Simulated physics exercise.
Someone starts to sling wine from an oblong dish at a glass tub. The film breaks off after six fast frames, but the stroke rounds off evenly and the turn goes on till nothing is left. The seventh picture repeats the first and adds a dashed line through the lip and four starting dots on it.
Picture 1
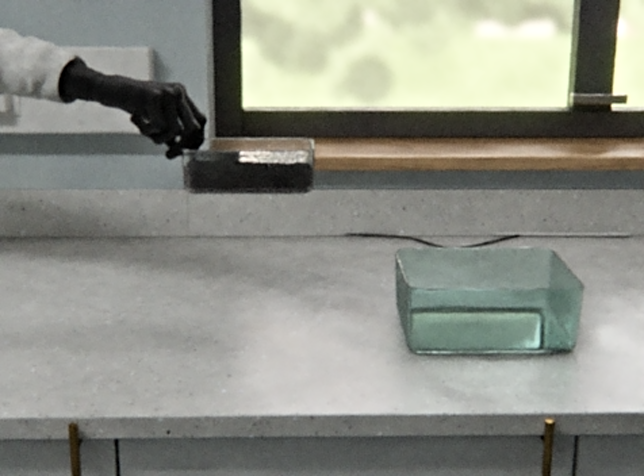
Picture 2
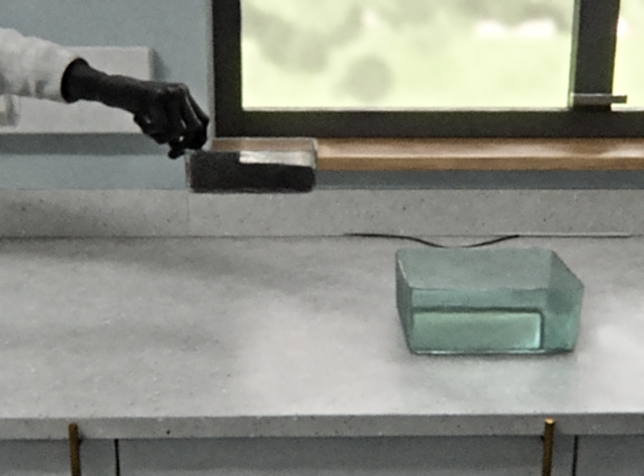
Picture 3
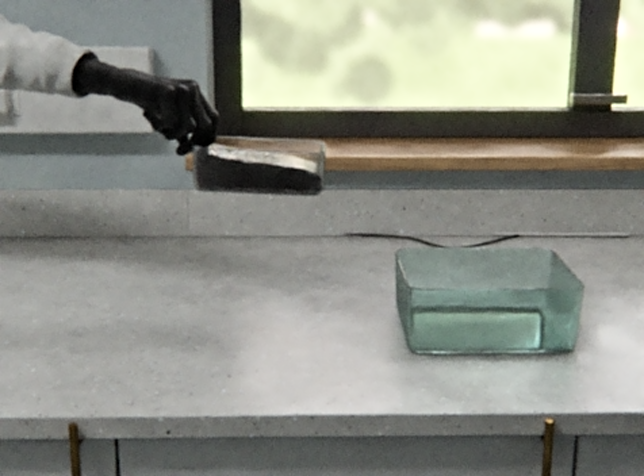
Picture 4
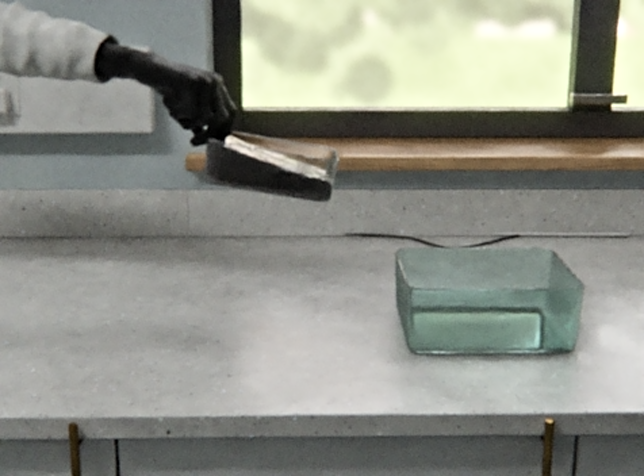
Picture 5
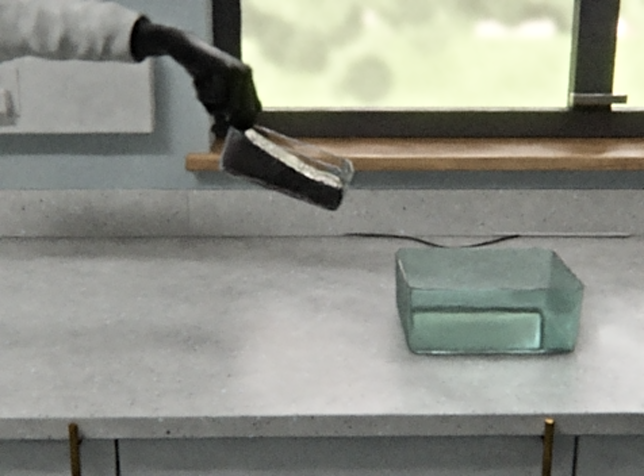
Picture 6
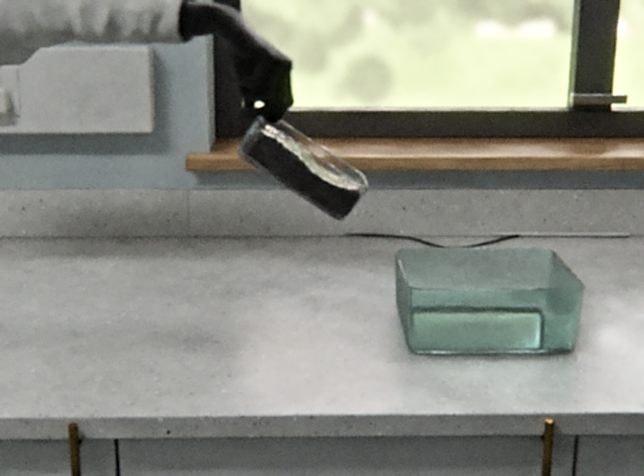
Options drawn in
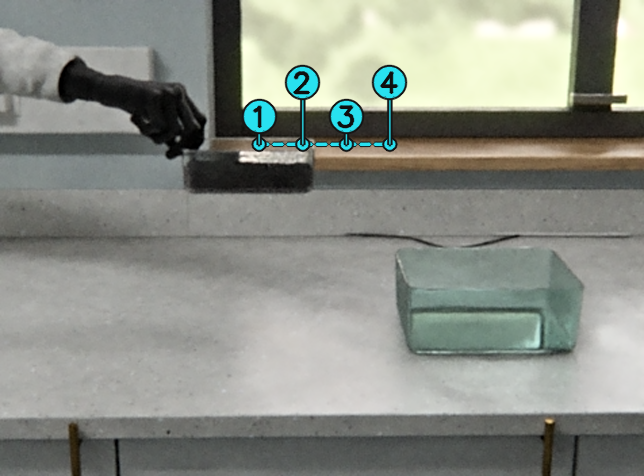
A black-gloved hand in a pale sleeve holds a small oblong dish of dark liquid at upper left, above a speckled grey counter seen from the front in a steady view. A pale green glass tub sits at right, below a dark-framed window with a wooden sill. The hand moves rightward, slowly at first, tilting the dish steeply so its right end dips while the tub stays still.
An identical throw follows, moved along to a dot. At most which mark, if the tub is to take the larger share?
Go for 1.
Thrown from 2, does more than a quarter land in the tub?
Yes, clearly.
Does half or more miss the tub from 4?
No.
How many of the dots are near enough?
All of the four.
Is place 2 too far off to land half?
No, not at all.
On the marked copy, 1 at (259, 144); 2 at (302, 144); 3 at (346, 144); 4 at (389, 144).
Choosing 1, about 72 % lands in the tub, 20 % falls short and 7 % goes beside or beyond.
Choosing 2, about 74 % lands in the tub, 9 % falls short and 17 % goes beside or beyond.
Choosing 3, about 92 % lands in the tub, 4 % falls short and 4 % goes beside or beyond.
Choosing 4, about 78 % lands in the tub, 2 % falls short and 20 % goes beside or beyond.
